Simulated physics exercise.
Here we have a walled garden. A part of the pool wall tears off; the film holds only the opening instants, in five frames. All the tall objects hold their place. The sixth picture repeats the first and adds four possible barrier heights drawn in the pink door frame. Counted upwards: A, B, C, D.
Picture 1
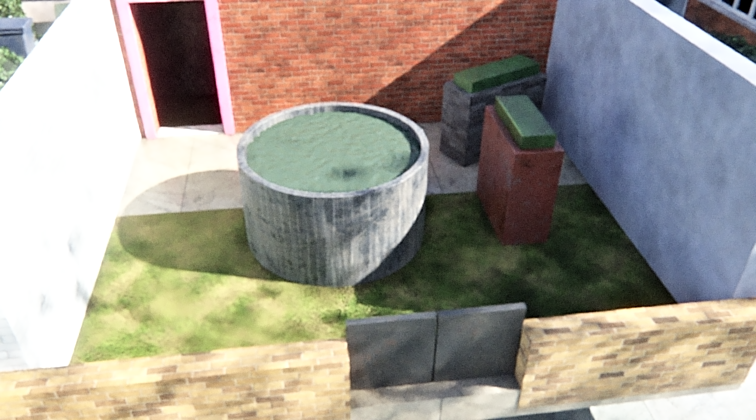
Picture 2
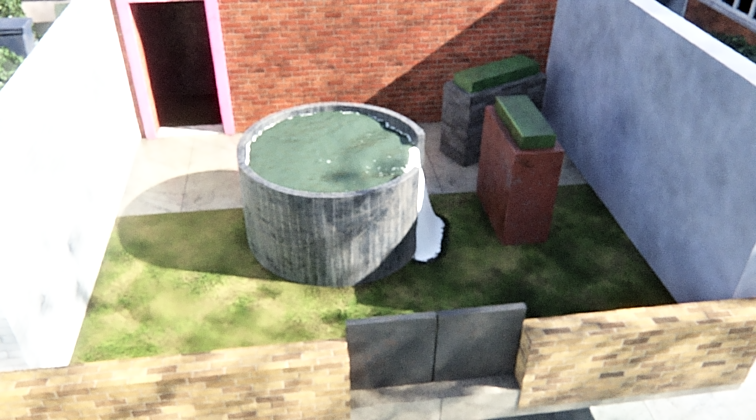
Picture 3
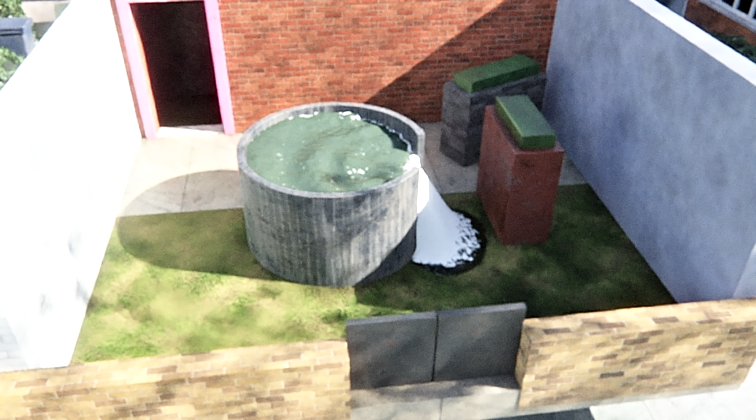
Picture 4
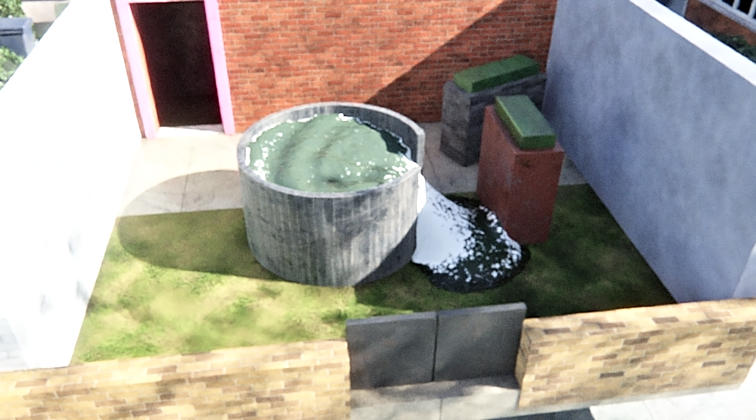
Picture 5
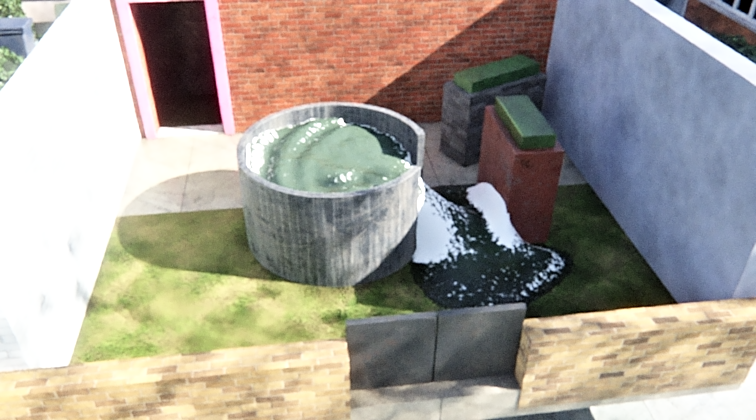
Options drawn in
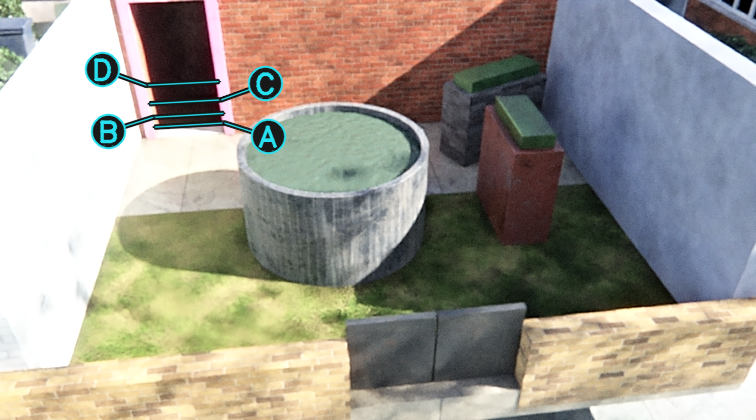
The clip opens on a walled garden where a round grey pool of still green water stands near a brick wall and pink doorway. White water then pours from the pool's right side onto the grass, while the surface inside ripples. The dark, foam-flecked puddle spreads rightward, reaching the reddish block and nearing the shut gate.
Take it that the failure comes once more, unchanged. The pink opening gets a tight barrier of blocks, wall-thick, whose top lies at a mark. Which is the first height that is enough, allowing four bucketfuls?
Go for A.
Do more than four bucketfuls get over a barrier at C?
No.
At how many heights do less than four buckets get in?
All of them.
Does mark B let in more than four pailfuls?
No, not at all.
On the marked copy, A at (190, 124); B at (188, 115); C at (185, 101); D at (182, 83); from the bottom up A, B, C, D.
Choosing A, nothing gets over.
Choosing B, nothing gets over.
Choosing C, nothing gets over.
Choosing D, nothing gets over.
